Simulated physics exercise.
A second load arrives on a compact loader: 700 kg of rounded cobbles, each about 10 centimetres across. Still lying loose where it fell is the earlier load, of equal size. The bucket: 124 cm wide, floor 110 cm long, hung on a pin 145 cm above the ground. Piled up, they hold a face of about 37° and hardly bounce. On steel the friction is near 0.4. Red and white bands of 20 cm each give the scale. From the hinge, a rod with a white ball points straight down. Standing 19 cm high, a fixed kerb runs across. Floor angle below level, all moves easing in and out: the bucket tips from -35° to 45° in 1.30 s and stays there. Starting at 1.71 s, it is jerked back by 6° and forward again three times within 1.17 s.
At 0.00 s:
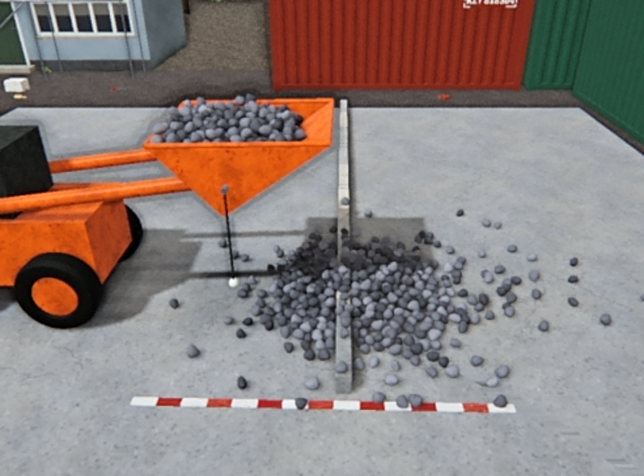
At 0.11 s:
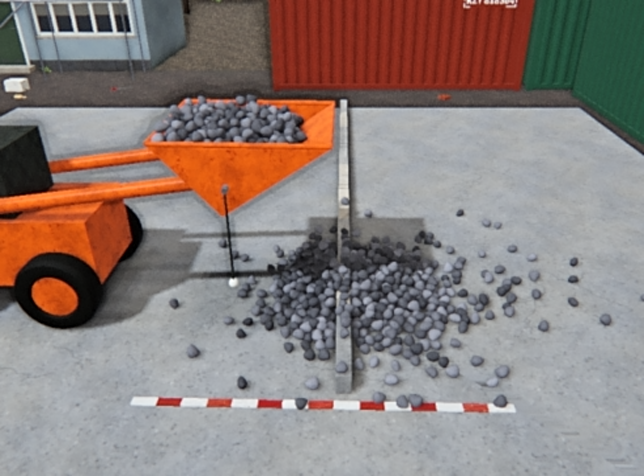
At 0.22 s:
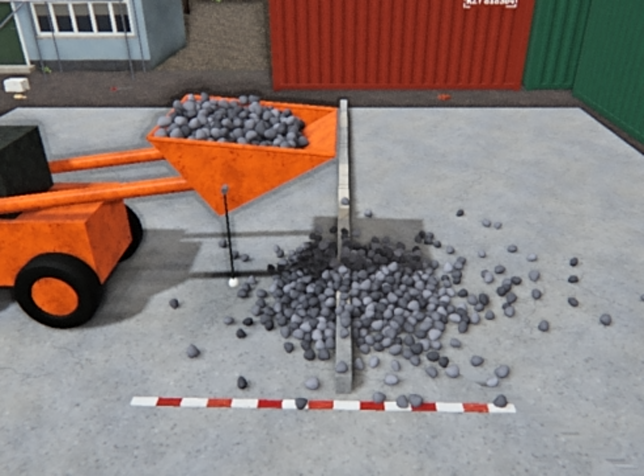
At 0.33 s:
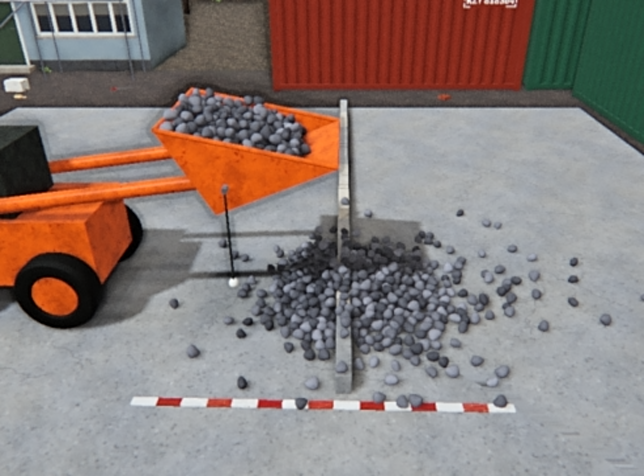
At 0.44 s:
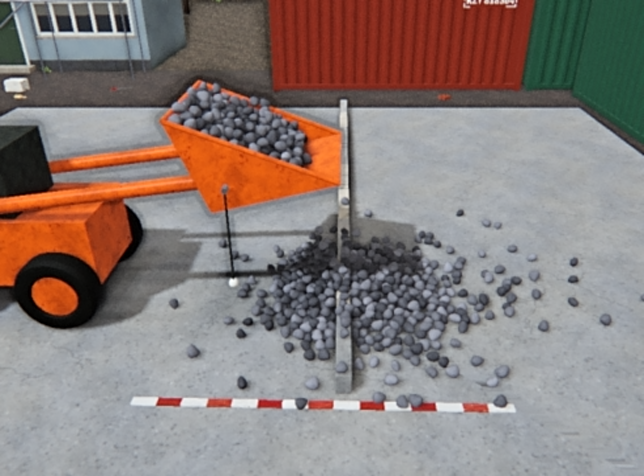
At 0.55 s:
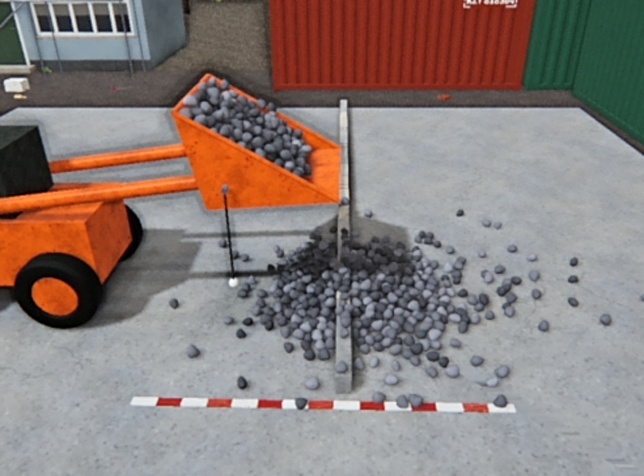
An orange bucket full of grey stones, held on the arms of a wheeled orange loader, tilts gradually forward, its right lip lowering as the stones shift inside, while a loose pile of similar stones lies motionless across a low kerb.
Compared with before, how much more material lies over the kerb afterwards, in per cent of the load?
Some 52 per cent of a load more.
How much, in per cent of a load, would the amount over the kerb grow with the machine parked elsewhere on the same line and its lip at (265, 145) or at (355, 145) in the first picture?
Around 5 and 80 percent respectively.
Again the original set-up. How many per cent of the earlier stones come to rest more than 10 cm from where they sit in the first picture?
Close to 20 per cent.
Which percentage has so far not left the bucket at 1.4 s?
Close to 45 per cent of the load.
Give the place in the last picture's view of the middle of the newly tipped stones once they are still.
Around (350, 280) in the last picture.
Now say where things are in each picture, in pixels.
In the first picture, the bucket is at -35°, its lip at (331, 144); the top of the load is at (226, 109). The earlier load is highest near (344, 260), 26 cm above ground level, 42 % on this side of the kerb, 58 % over the kerb.
The second picture shows lip at (332, 147), floor tilted -33°, highest stones at (216, 107); the stones move at 0.1 m/s on average.
In the third picture, the bucket is at -29°, its lip at (335, 155); the top of the load is at (195, 107); the stones move at 0.3 m/s on average.
In the fourth picture, the bucket is at -22°, its lip at (338, 168); the top of the load is at (197, 102); the stones move at 0.4 m/s on average.
The fifth picture shows lip at (340, 184), floor tilted -14°, highest stones at (202, 96); the stones move at 0.5 m/s on average.
In the sixth picture, the bucket is at -4°, its lip at (339, 201); the top of the load is at (212, 92); the stones move at 0.5 m/s on average.
After 1.0 s the floor is at 33°; in per cent of one load, 98 in the bucket, 44 on this side of the kerb, 58 over the kerb; the foremost stones are at (567, 279).
After 1.4 s the floor is at 45°; in per cent of one load, 43 in the bucket, 91 on this side of the kerb, 66 over the kerb; the foremost stones are at (567, 279).
After 3.3 s the floor is at 45°; in per cent of one load, 0 in the bucket, 90 on this side of the kerb, 110 over the kerb; the foremost stones are at (567, 279).
After 6.2 s the floor is at 45°; in per cent of one load, 0 in the bucket, 90 on this side of the kerb, 110 over the kerb; the foremost stones are at (567, 279). Net gain over the kerb, 52.
